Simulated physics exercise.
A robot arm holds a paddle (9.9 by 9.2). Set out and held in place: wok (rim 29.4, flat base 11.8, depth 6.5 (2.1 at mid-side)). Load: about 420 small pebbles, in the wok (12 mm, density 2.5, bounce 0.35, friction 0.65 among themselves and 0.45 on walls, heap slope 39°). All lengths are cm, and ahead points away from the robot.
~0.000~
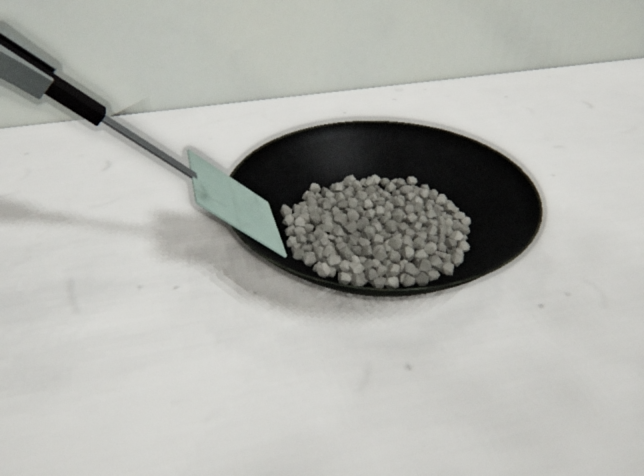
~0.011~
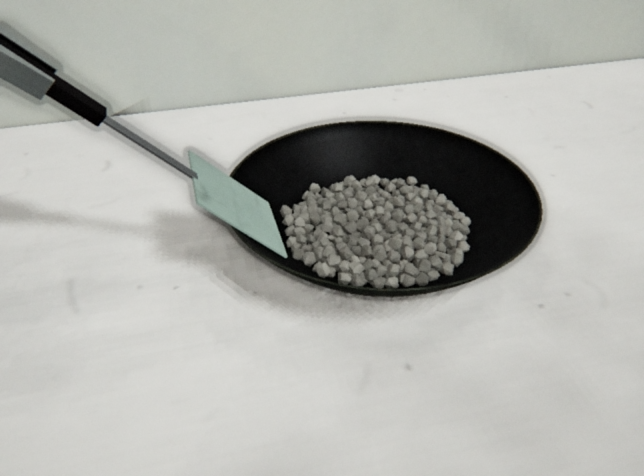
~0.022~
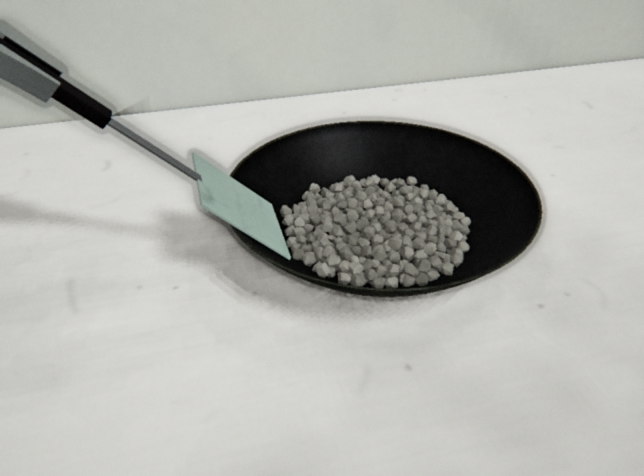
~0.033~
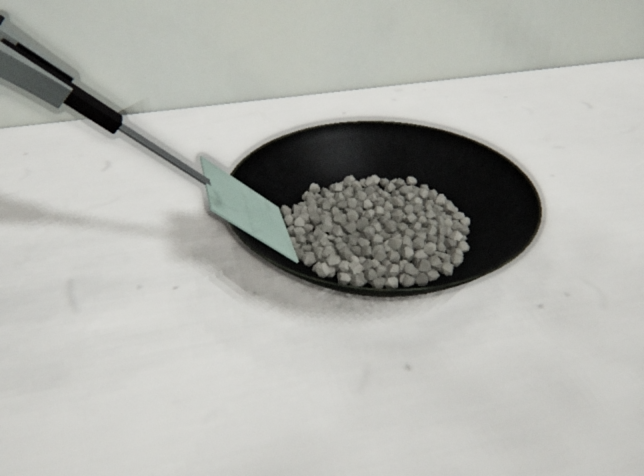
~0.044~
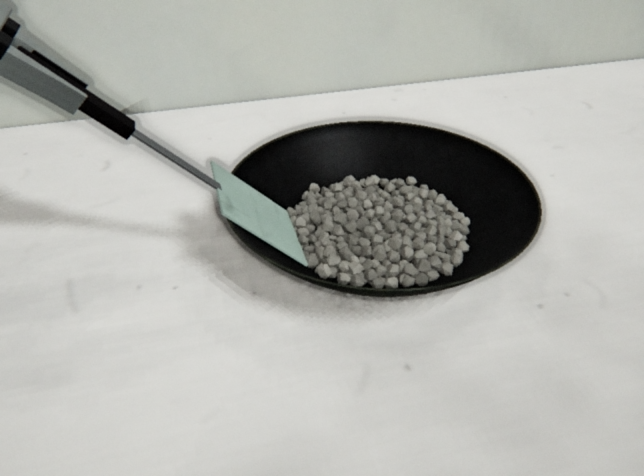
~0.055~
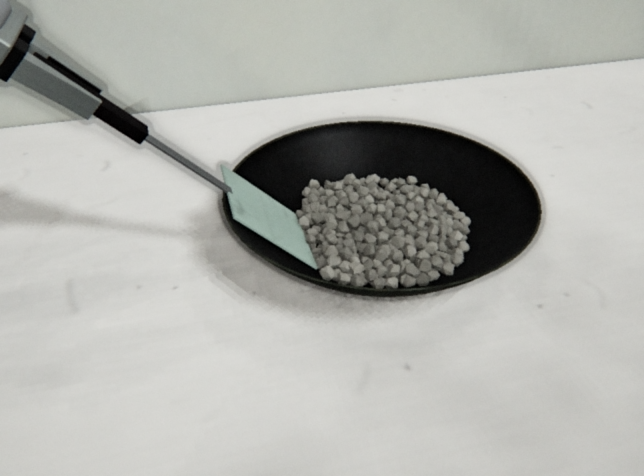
A black wok holding a heap of small grey pebbles sits on a pale, faintly marked surface before a plain light wall, seen from slightly above by a still camera. A robot arm in grey and black reaches in from the upper left, holding a flat pale-green paddle at the wok's left rim. The paddle barely moves at first, then slides slowly right and slightly down, pushing the heap's left edge inward.
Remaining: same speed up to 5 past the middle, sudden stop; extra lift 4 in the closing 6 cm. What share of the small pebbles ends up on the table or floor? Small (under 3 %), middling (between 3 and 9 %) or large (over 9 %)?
A small share, under 3 %, ends on the table or floor.
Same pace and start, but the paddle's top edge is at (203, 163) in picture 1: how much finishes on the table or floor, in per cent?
About 0 per cent.
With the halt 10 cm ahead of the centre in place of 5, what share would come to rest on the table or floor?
Then about 35 per cent.
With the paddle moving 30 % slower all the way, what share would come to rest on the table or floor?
It would be near 0 per cent.
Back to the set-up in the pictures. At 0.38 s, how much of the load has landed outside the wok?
Roughly 2 per cent.
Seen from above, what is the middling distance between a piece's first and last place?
Some 6 cm.
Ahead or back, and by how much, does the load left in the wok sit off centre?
About 5.5 cm ahead.
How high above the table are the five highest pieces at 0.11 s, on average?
Roughly 6 cm.
By 0.11 s, sloping 45°, highest piece 6 above the table; 416 in the wok.
By 0.16 s, sloping 45°, highest piece 8 above the table; 415 in the wok, 1 on the blade or in flight.
By 0.38 s, sloping 45°, highest piece 8 above the table; 410 in the wok, 6 on the table or floor.
By 1.43 s, sloping 45°, highest piece 7 above the table; 410 in the wok, 6 on the table or floor.
Final count, 410 in the wok, 6 on the table or floor. That is 1 % on the table or floor.
